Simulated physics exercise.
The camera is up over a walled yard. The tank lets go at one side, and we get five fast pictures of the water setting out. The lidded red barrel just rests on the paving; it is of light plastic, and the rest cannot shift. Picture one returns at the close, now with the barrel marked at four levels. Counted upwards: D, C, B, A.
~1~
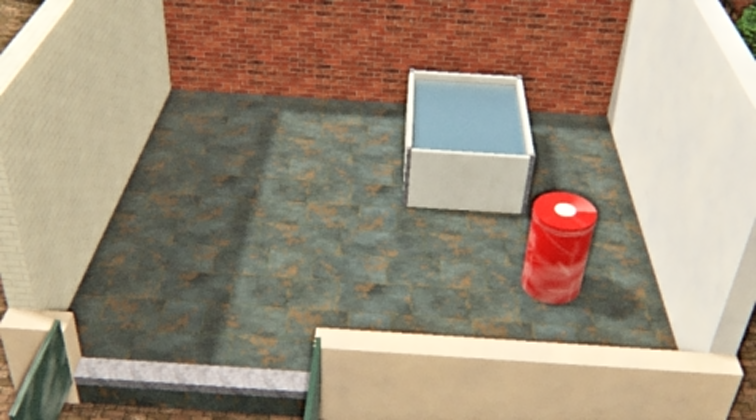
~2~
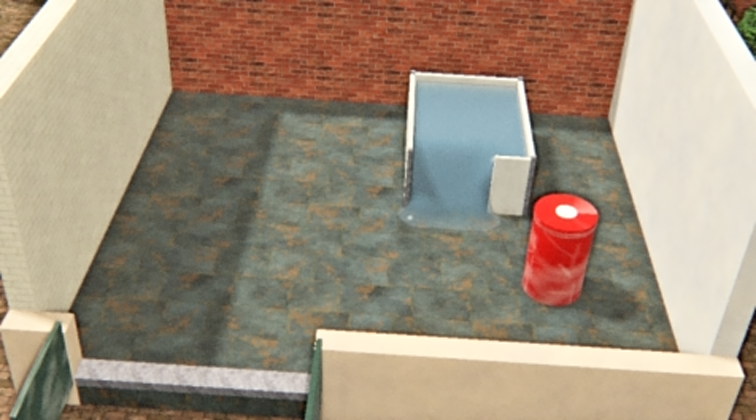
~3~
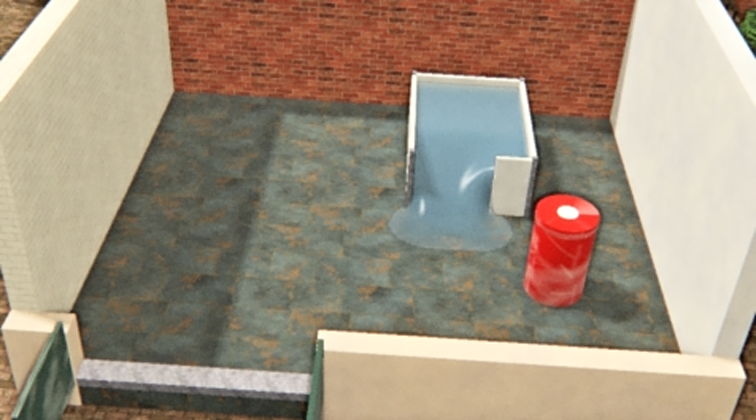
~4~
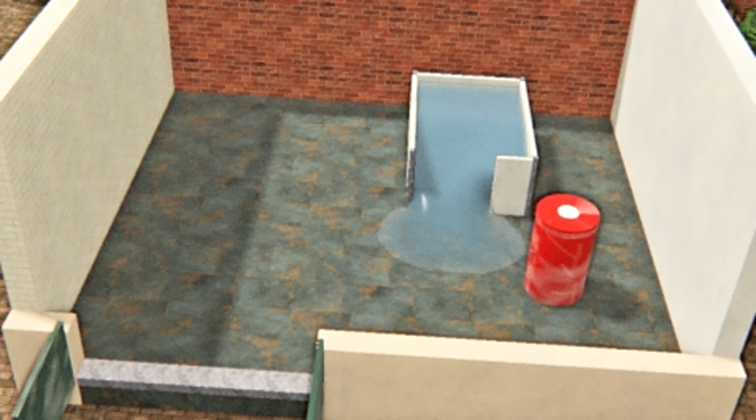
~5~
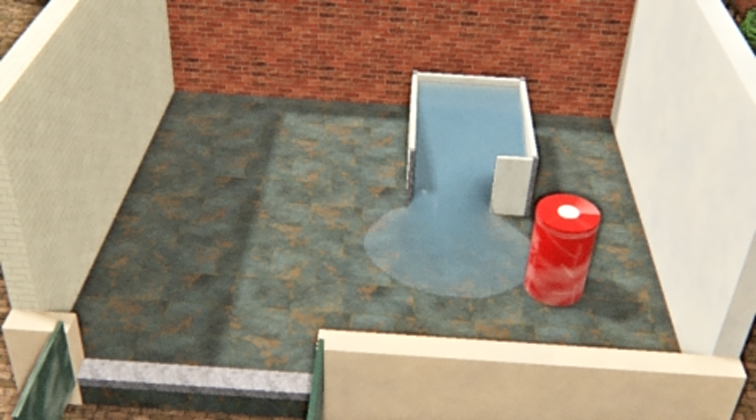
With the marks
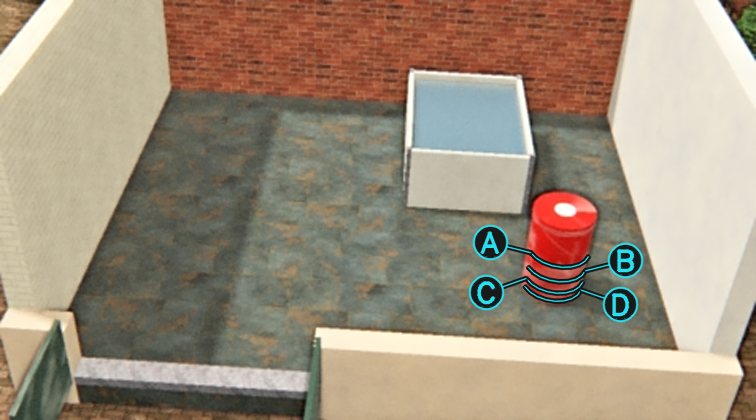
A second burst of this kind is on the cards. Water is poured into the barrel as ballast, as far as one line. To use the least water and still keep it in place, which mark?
Use mark C.
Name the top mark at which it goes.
D.
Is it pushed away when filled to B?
No.
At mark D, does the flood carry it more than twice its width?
No.
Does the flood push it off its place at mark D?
Yes, it does.
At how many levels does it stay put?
Three of the four.
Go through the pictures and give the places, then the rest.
Lid of the red barrel at (565, 210); tank full, its middle at (467, 117); open gate at (195, 324), in the first frame.
In the second frame, 1 % of the ground under water, its edge towards the barrel at (482, 222).
In the third frame, 3 % of the ground under water, its edge towards the barrel at (491, 242).
In the fourth frame, 5 % of the ground under water, its edge towards the barrel at (510, 254).
Lid of the red barrel at (569, 213); 8 % of the ground under water, its edge towards the barrel at (519, 279), in the fifth frame.
In cyan, A at (561, 267); B at (558, 281); C at (556, 293); D at (555, 301); from the bottom up D, C, B, A.
If A is chosen, it does not move.
If B is chosen, it does not move.
If C is chosen, it does not move.
If D is chosen, it is pushed about its own width away.
